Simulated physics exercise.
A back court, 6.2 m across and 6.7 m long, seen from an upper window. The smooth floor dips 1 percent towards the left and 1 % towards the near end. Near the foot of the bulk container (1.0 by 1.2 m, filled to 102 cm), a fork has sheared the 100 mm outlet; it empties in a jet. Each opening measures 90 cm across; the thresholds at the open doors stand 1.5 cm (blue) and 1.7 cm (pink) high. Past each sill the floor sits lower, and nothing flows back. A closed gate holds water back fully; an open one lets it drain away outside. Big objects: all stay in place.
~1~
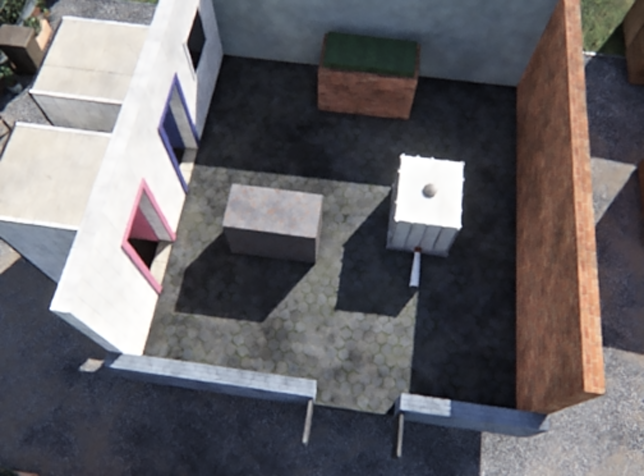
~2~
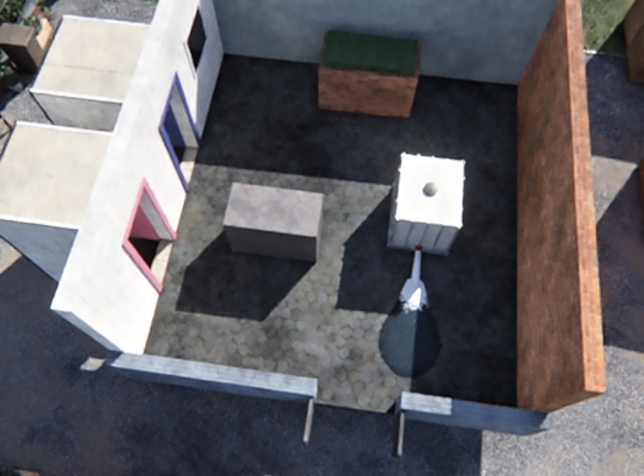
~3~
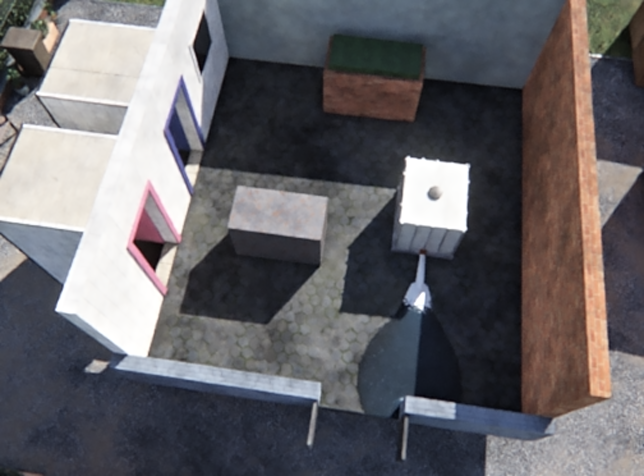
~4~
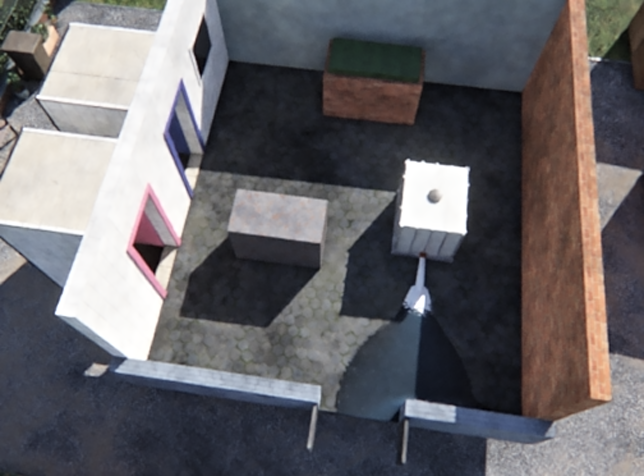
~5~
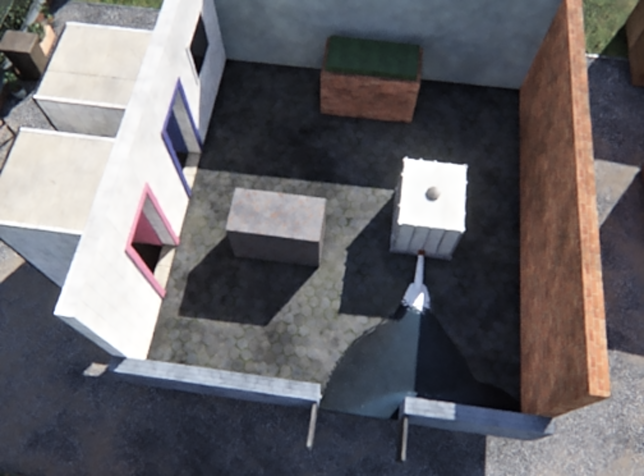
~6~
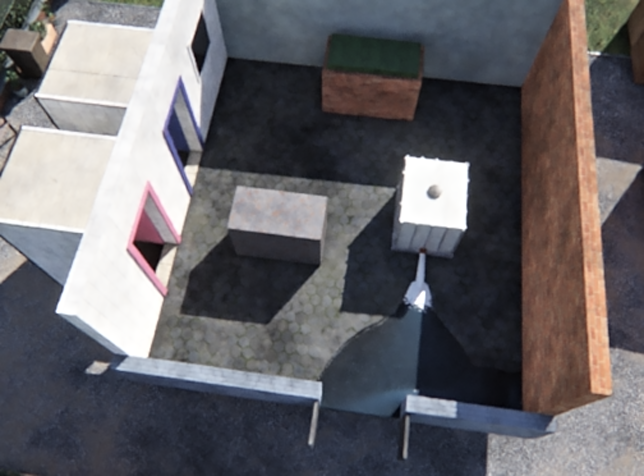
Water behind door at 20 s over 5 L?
Blue door: Not over. Pink door: Not over.
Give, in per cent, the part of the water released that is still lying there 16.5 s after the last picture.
About 48 per cent remains.
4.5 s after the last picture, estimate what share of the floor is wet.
Wet share: Near 15 %.
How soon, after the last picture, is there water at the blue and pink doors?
Blue not in the 20 s, pink 15.5 s.
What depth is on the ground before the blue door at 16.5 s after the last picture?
I'd say close to 0.0 cm.
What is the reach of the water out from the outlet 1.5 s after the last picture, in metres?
I'd say close to 3.2 m.
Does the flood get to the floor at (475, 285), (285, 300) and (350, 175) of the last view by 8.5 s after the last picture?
Taking them in order, they'd be swamped, spared and spared.
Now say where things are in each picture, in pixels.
In the first frame, the jet has just started at (417, 263); the ground is still dry.
In the second frame, the jet leaves at (417, 262); the sheet reaches (415, 375), 2.3 m away, and wets 1.1 m2.
In the third frame, the jet leaves at (422, 265); the sheet reaches a hidden place, 3.0 m away, and wets 2.3 m2.
In the fourth frame, from the spout at (422, 268) the water has spread over 2.8 m2; its tip is at a hidden place, and it is 1.2 cm deep on average.
In the fifth frame, from the spout at (420, 266) the water has spread over 3.3 m2; its tip is at a hidden place, and it is 1.2 cm deep on average.
In the sixth frame, from the spout at (422, 264) the water has spread over 3.6 m2; its tip is at a hidden place, and it is 1.2 cm deep on average.
Then, 1.5 s after the last picture water covers 10 % of the floor and is deepest (7 cm) near (414, 404); blue door not reached, pink door not reached.
Then, 4.5 s after the last picture water covers 15 % of the floor and is deepest (6 cm) near (414, 404); blue door not reached, pink door not reached.
Then, 8.5 s after the last picture water covers 25 % of the floor and is deepest (8 cm) near (426, 405); blue door not reached, pink door not reached.
Then, 12.5 s after the last picture water covers 30 % of the floor and is deepest (8 cm) near (426, 405); blue door not reached, pink door not reached.
Then, 16.5 s after the last picture water covers 35 % of the floor and is deepest (7 cm) near (426, 405); blue door not reached, pink door 0.69 cm at the sill, 0 L in.
